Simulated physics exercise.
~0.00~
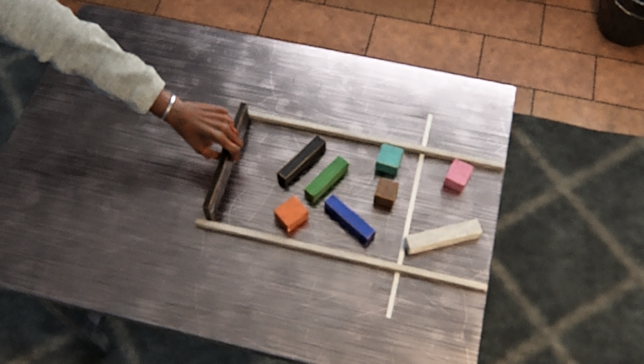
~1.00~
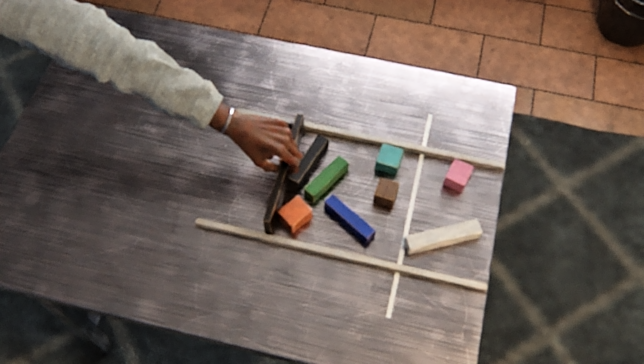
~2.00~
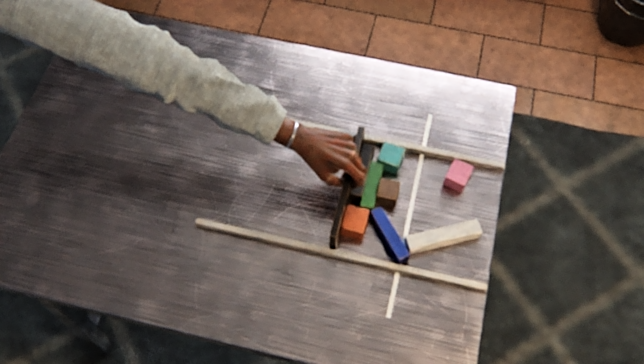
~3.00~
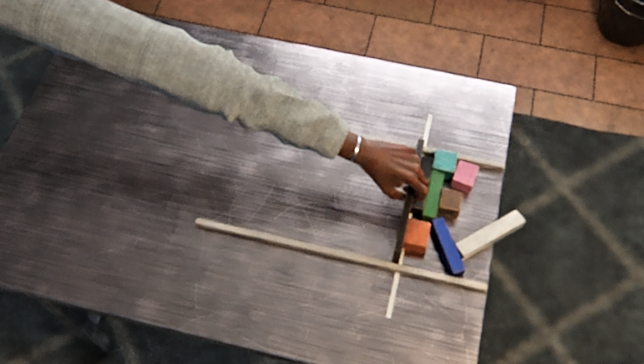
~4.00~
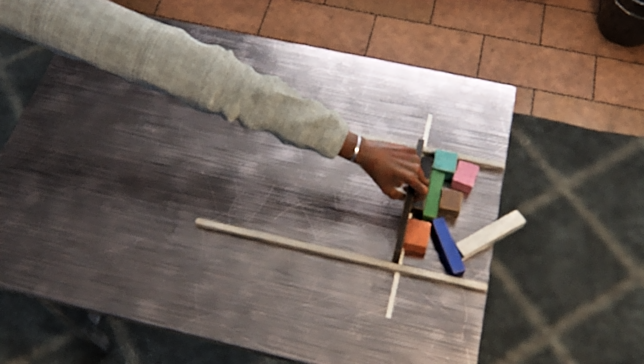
In the video, a hand slides an upright dark board rightward along a channel on a table, gathering colored blocks and bars ahead of it. It stops at the pale strip, with the pieces bunched near the table's end, the white bar overhanging and none fallen.
